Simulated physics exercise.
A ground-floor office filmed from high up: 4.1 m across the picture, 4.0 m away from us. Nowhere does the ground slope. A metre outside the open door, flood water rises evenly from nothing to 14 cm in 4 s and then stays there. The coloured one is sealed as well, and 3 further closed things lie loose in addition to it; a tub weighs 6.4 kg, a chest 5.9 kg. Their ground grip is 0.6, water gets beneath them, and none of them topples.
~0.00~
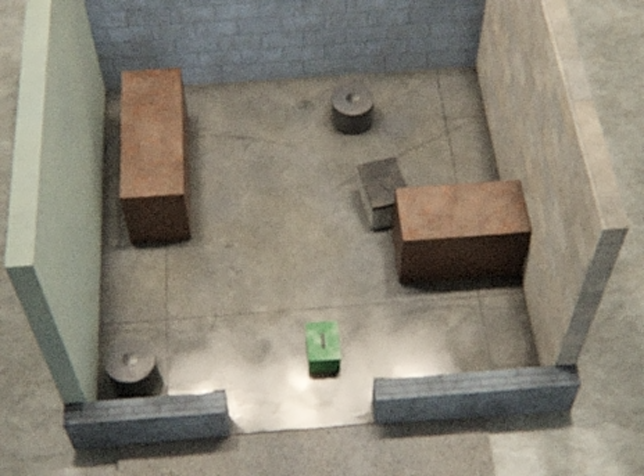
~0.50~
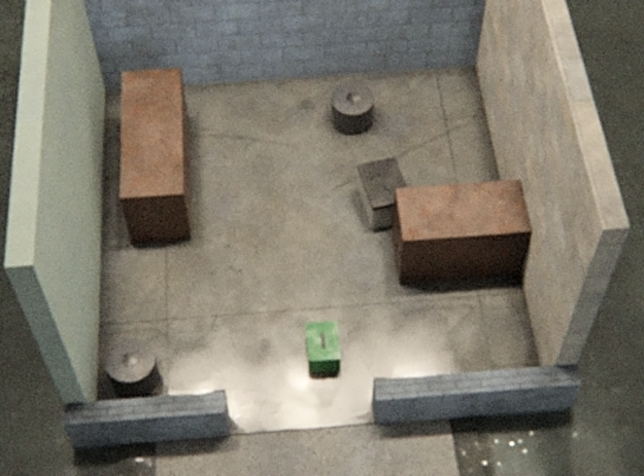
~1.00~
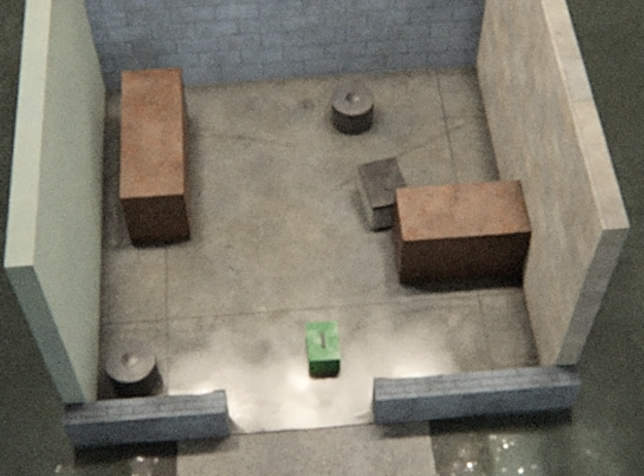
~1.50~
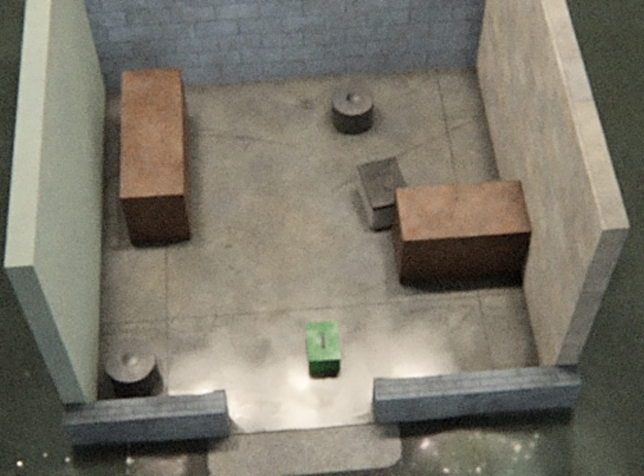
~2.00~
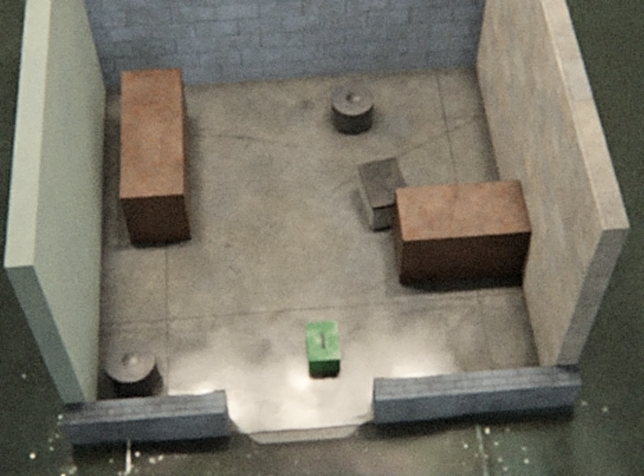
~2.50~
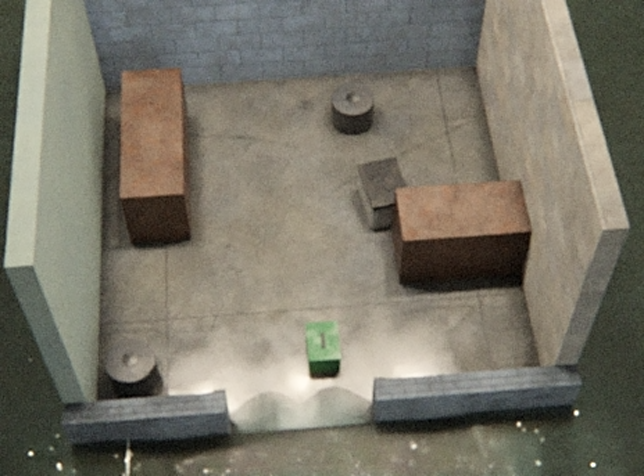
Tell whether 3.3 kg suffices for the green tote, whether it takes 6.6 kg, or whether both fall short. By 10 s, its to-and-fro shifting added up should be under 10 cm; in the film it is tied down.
It moves too much either way.
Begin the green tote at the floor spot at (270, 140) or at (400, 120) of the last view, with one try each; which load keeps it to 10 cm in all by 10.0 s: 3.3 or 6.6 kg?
Well, at the first spot no weight will do, and at the second you need the heavier weight.
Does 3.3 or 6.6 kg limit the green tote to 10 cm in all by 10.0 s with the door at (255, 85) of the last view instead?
Both masses fail.
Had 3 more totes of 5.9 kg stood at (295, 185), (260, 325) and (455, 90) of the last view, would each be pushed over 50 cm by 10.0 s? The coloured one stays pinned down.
Spot one stays inside, spot two crosses the limit, spot three stays inside.
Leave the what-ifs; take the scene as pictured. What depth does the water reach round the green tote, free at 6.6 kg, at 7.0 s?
About 4 cm.
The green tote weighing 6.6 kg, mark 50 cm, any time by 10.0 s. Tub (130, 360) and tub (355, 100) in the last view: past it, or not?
Falls short; falls short.
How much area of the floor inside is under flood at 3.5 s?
I'd estimate close to 1.0 m2.
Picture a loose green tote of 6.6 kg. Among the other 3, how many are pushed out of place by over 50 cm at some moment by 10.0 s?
The tally stands at 1.
After 3.5 s the green tote would be 14 cm from its start with 3.3 kg and 1 cm from its start with 6.6 kg; 4 cm of water round it then.
After 4.5 s the green tote would be 68 cm from its start with 3.3 kg and 32 cm from its start with 6.6 kg; 3 cm of water round it then.
After 7.0 s the green tote would be 254 cm from its start with 3.3 kg and 105 cm from its start with 6.6 kg; 4 cm of water round it then.
After 10.0 s the green tote would be 334 cm from its start with 3.3 kg and 209 cm from its start with 6.6 kg; 4 cm of water round it then.
